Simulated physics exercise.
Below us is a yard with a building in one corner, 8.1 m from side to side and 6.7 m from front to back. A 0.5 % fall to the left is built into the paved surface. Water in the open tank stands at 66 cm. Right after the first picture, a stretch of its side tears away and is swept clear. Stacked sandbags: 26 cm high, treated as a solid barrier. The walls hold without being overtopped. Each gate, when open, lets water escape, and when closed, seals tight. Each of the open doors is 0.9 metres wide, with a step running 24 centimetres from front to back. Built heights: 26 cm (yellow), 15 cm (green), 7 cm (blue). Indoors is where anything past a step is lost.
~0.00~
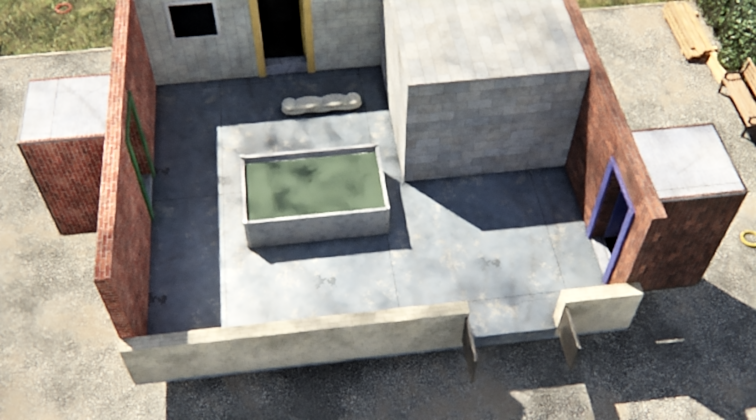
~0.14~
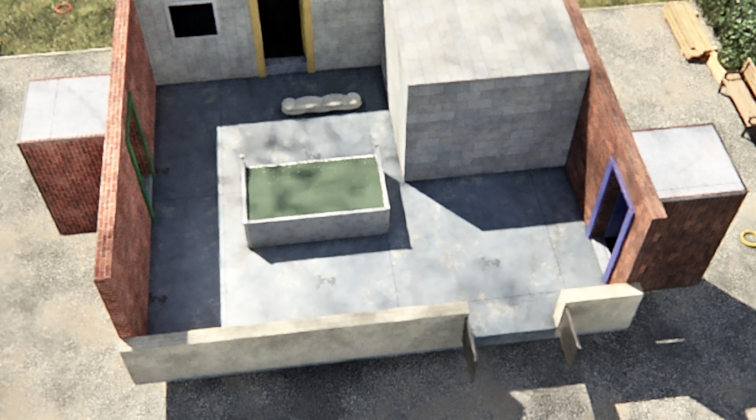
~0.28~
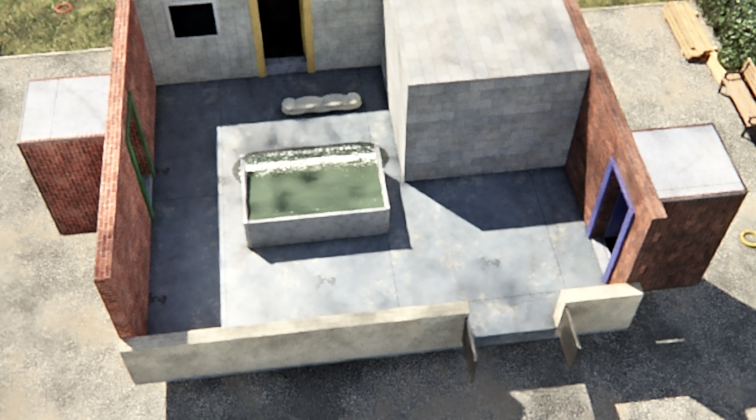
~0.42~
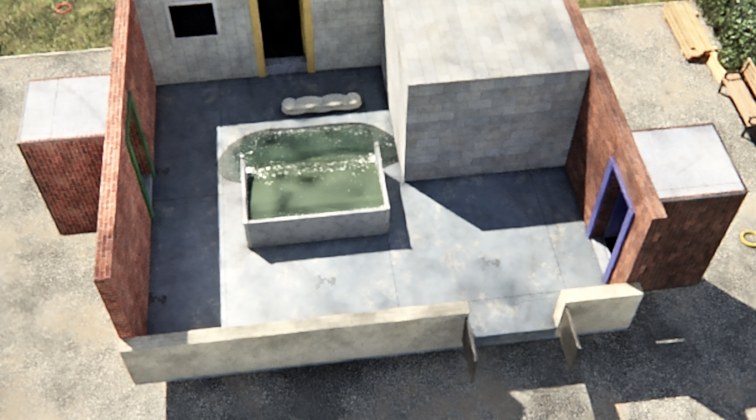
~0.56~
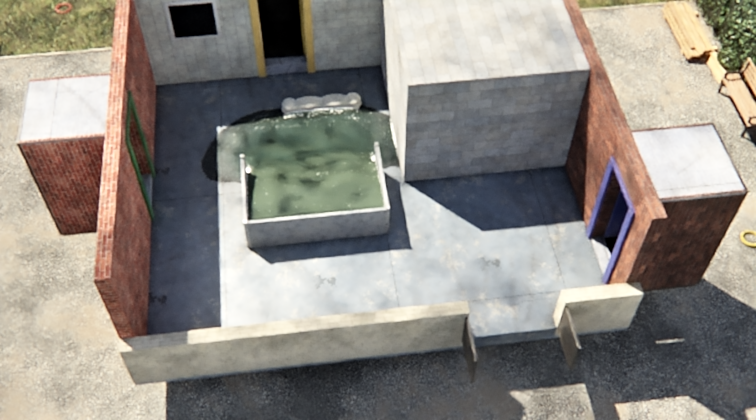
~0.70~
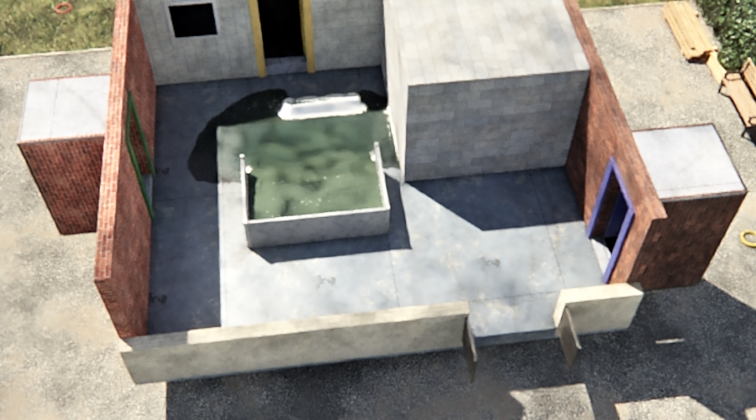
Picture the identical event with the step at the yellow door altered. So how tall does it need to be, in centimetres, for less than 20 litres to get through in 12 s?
It would need to be around 17 cm tall.
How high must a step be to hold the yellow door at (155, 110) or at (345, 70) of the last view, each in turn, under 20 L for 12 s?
Roughly 27 cm, then roughly 22 cm.
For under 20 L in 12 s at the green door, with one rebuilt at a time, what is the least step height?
At green, roughly 8.5 cm.
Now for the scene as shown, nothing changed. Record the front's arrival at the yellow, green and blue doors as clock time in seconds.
The flood shows up at yellow at 1.0 s, at green at 3.2 s, and at blue at 11.5 s.
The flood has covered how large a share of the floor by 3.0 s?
Approximately 35 %.
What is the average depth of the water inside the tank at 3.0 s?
Some 10 cm.
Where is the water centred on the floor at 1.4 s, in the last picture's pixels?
The water's centre is at about (307, 153).
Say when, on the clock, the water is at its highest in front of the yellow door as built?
Crest at t of about 1.6 s.
After 1.4 s water covers 30 % of the floor, deepest (44 cm) near (313, 120); 14 cm at the yellow door, 0 litres in over its 26 cm step.
After 3.0 s water covers 35 % of the floor, deepest (34 cm) near (156, 104); 18 cm at the yellow door, 0 litres in over its 26 cm step.
After 12.0 s water covers 95 % of the floor, deepest (10 cm) near (374, 66); 8 cm at the yellow door, 0 litres in over its 26 cm step.
At the yellow door as built, the water arrived by 1.0 s and peaked near 22 cm at 1.6 s.
With a step of 15.5 cm, 31 litres would have come in within the 12 s; with 20.5 cm, 6 litres. So under 20 litres takes about 17 cm.
